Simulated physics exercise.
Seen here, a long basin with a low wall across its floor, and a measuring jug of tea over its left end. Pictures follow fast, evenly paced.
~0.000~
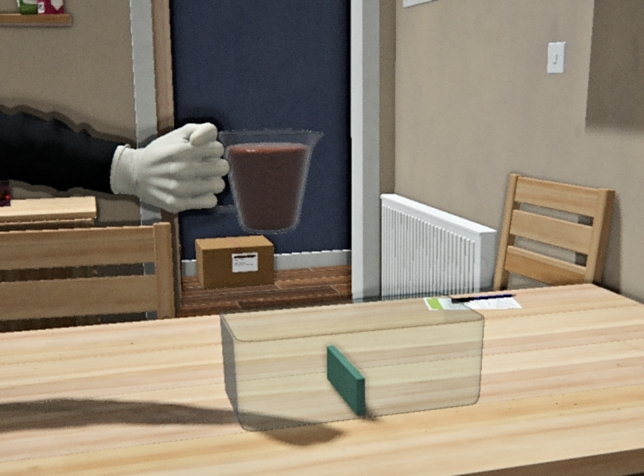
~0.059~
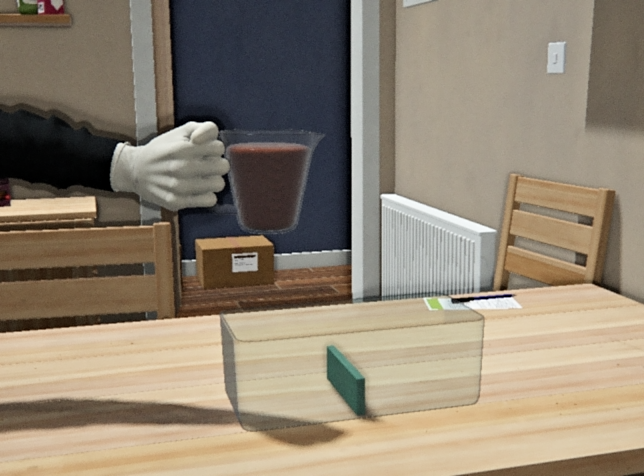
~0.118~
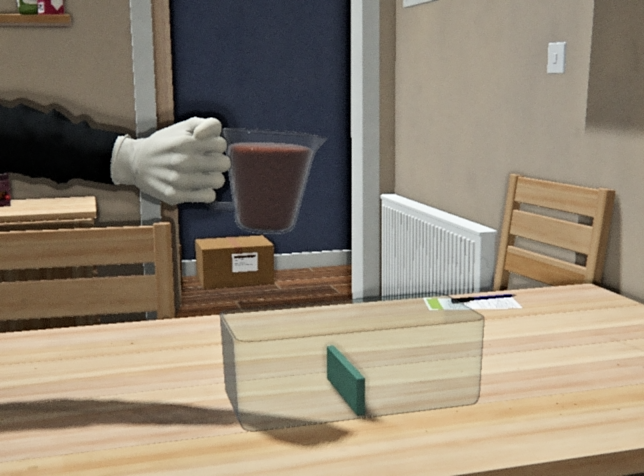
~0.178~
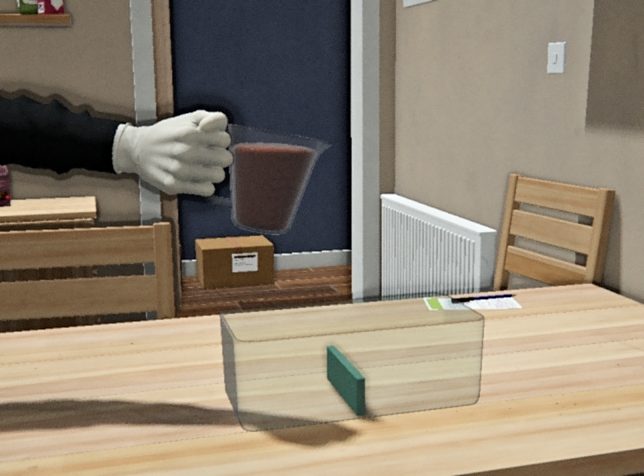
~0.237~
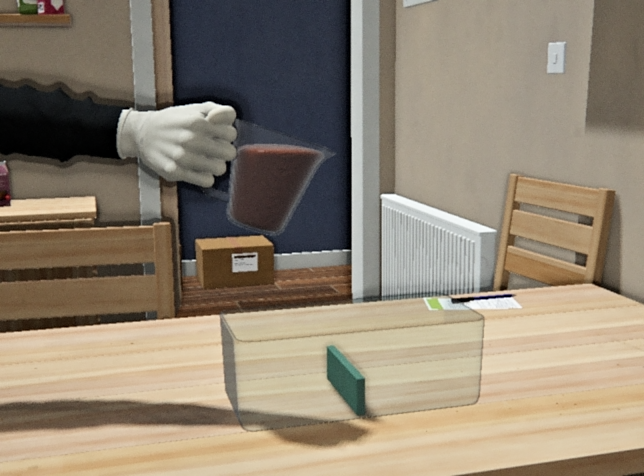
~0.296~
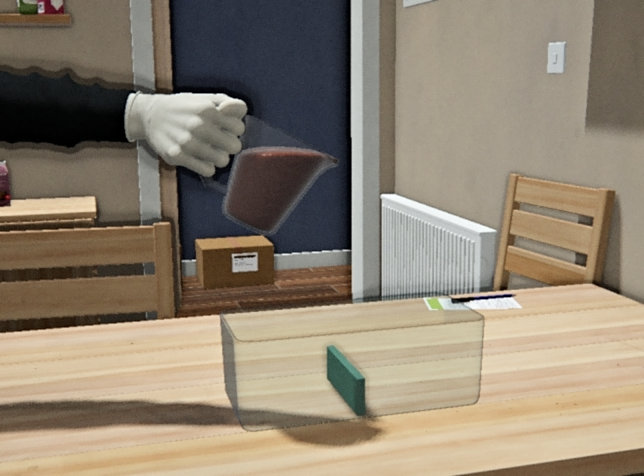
A white-gloved hand on a black-sleeved arm reaches in from the left, holding a clear jug of reddish-brown liquid above a pale wooden table in a room seen from a fixed view. A long transparent basin with a small green wall across its floor sits below, before a dark blue door, cardboard box, white radiator and wooden chairs. The hand holds nearly still, then shifts slightly right and tilts the jug rightward.
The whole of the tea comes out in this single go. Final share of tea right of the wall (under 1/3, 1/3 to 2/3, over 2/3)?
The share that settles right of the wall is larger than two thirds, as I see it.
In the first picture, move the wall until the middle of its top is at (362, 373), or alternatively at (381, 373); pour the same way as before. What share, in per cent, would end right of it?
First try 85 per cent, second try 60 per cent.
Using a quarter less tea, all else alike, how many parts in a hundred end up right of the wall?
Roughly 95 in a hundred.
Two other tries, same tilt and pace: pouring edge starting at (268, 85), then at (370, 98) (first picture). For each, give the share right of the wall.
In order, roughly 40 percent and 75 percent.
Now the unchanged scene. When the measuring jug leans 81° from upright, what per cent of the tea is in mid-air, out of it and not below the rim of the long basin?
Around 30 in a hundred, more or less.
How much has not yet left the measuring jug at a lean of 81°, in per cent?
Looks like roughly 55 percent is still held.
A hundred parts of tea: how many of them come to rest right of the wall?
That share comes out near 95 percent.
A moment on, the measuring jug is tipped on its side and 57 per cent is still to pour, 0 is left of the wall and 13 right of it.
Next, the measuring jug is tipped on its side and 14 per cent is still to pour, 1 is left of the wall and 63 right of it.
Then the measuring jug is tipped on its side and 1 per cent is still to pour, 3 is left of the wall and 92 right of it.
Later the measuring jug is tipped on its side and 0 per cent is still to pour, 3 is left of the wall and 95 right of it.
At rest 3 per cent lies left of the wall, 95 right of it and 2 outside.
